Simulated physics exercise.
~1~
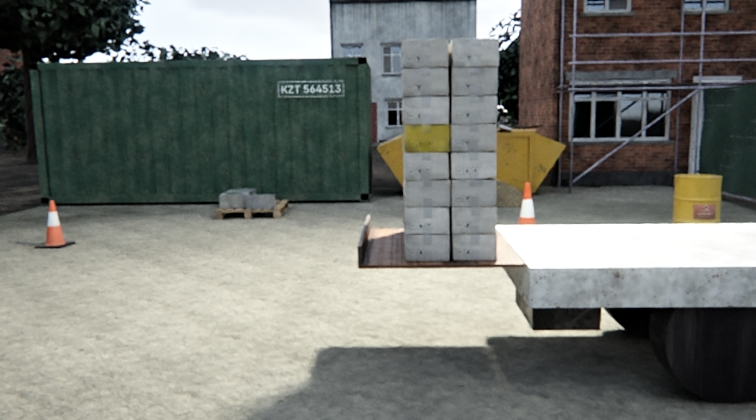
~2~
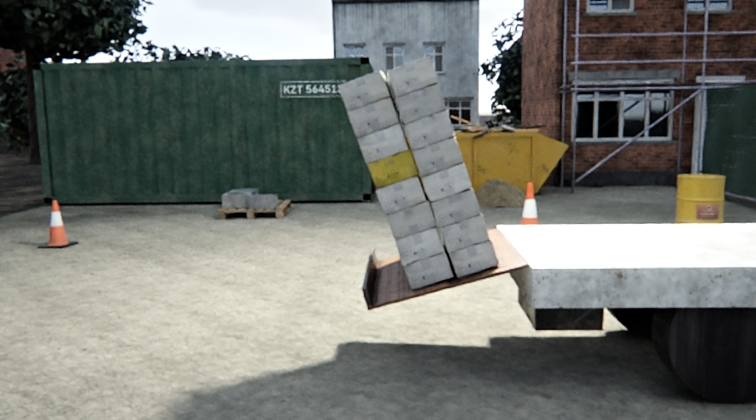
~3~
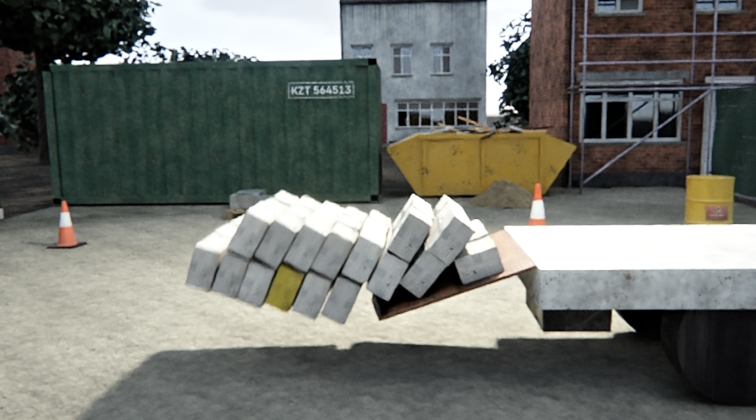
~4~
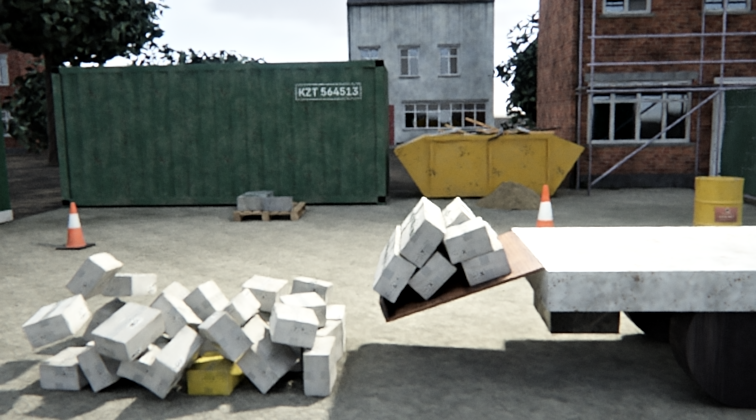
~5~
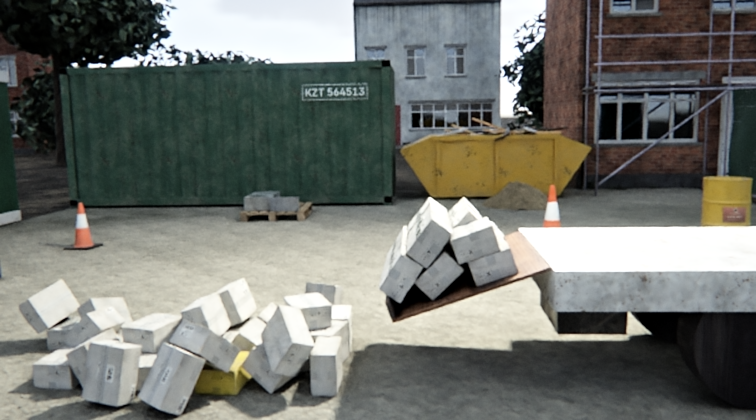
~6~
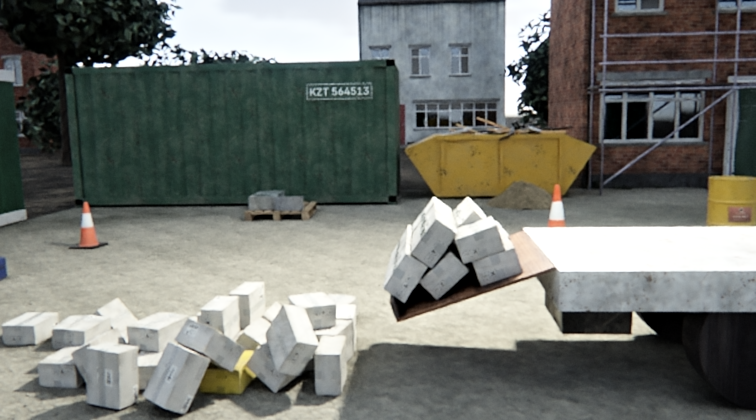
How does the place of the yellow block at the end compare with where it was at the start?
At the start it is in the upper half of the upright stack on the flap. By the end it lies on the ground to the left of the flap, among the fallen grey blocks.
